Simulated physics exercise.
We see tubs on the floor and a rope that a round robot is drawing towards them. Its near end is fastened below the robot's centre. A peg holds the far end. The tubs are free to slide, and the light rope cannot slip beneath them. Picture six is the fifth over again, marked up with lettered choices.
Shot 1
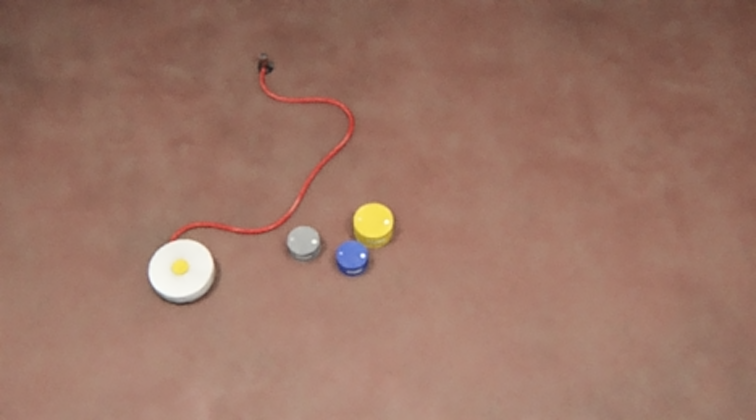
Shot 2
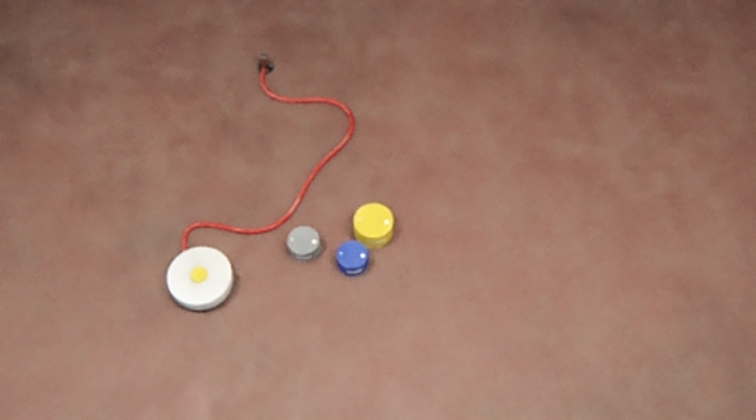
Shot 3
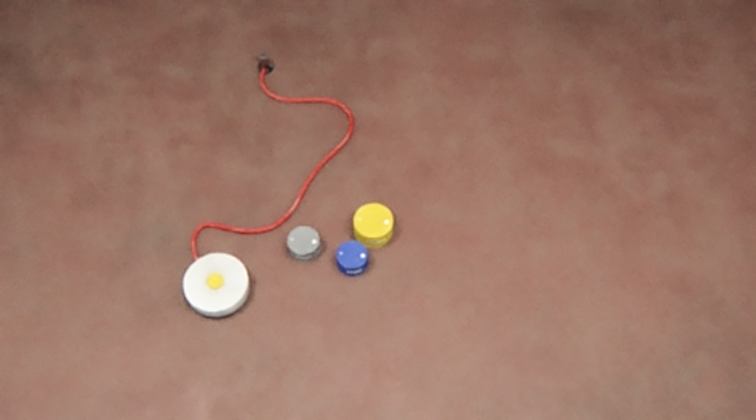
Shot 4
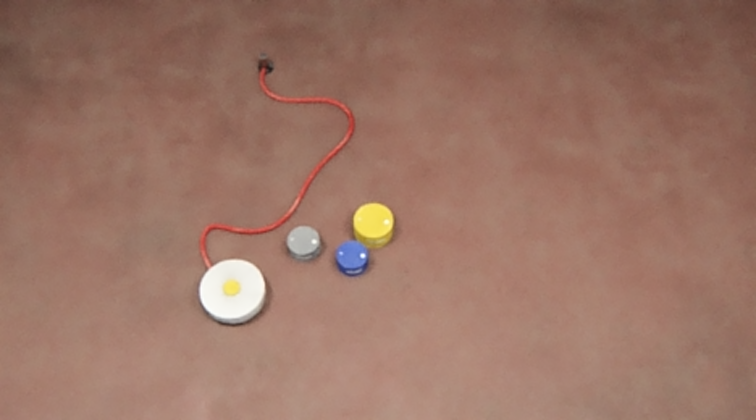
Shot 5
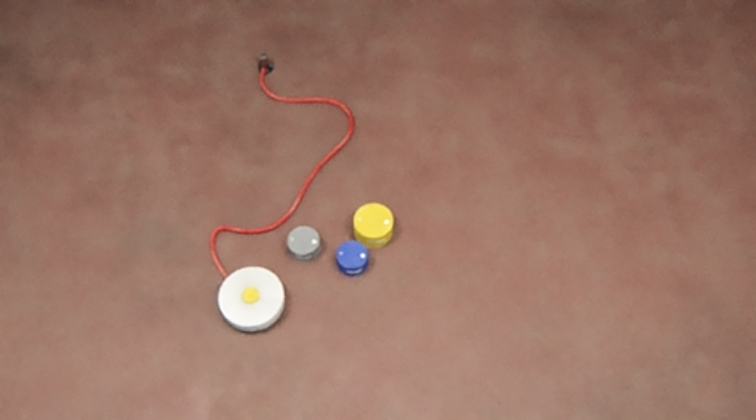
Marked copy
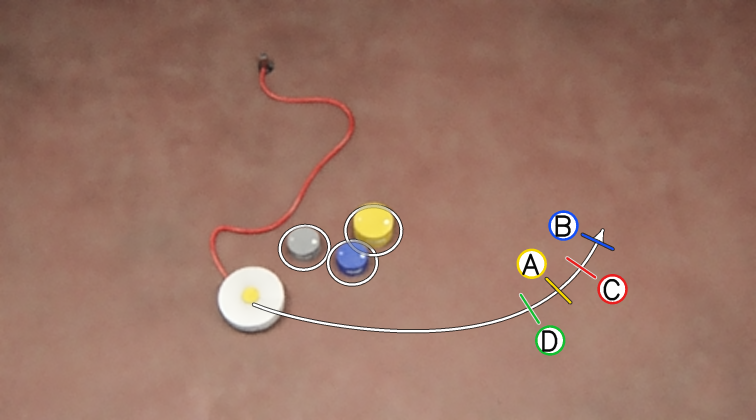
At the start, a white round robot with a yellow centre sits at the lower left, a curving red rope running from it up to a small dark peg, with grey, blue and yellow tubs nearby. The robot slides slightly right and downward, drawing the rope's near end along, while the tubs stay still.
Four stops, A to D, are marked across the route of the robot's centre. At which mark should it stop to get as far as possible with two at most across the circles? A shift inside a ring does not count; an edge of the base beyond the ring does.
The farthest stop within the limit is D.
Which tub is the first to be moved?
The grey one.
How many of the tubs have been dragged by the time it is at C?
Three.
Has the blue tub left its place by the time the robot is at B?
By then, yes.
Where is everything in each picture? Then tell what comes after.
Robot (183, 272); peg (265, 62); grey tub (304, 244), in the first picture.
Robot (201, 279); blue tub (352, 259), in the second picture.
Robot (217, 286); peg (265, 62), in the third picture.
Robot (234, 292); blue tub (352, 259), in the fourth picture.
Robot (252, 300); peg (265, 62); grey tub (304, 244); blue tub (352, 259), in the fifth picture.
On the marked copy, A at (558, 291); B at (598, 242); C at (581, 268); D at (530, 309); the route from (254, 304) via (461, 328) to (603, 230).
With D. Early on, robot (349, 323).
Further on, robot (451, 325).
At the end, robot (532, 304); grey tub (331, 230); one over the rings.
As for the rest, A has three over the rings; B has three over the rings; C has three over the rings.
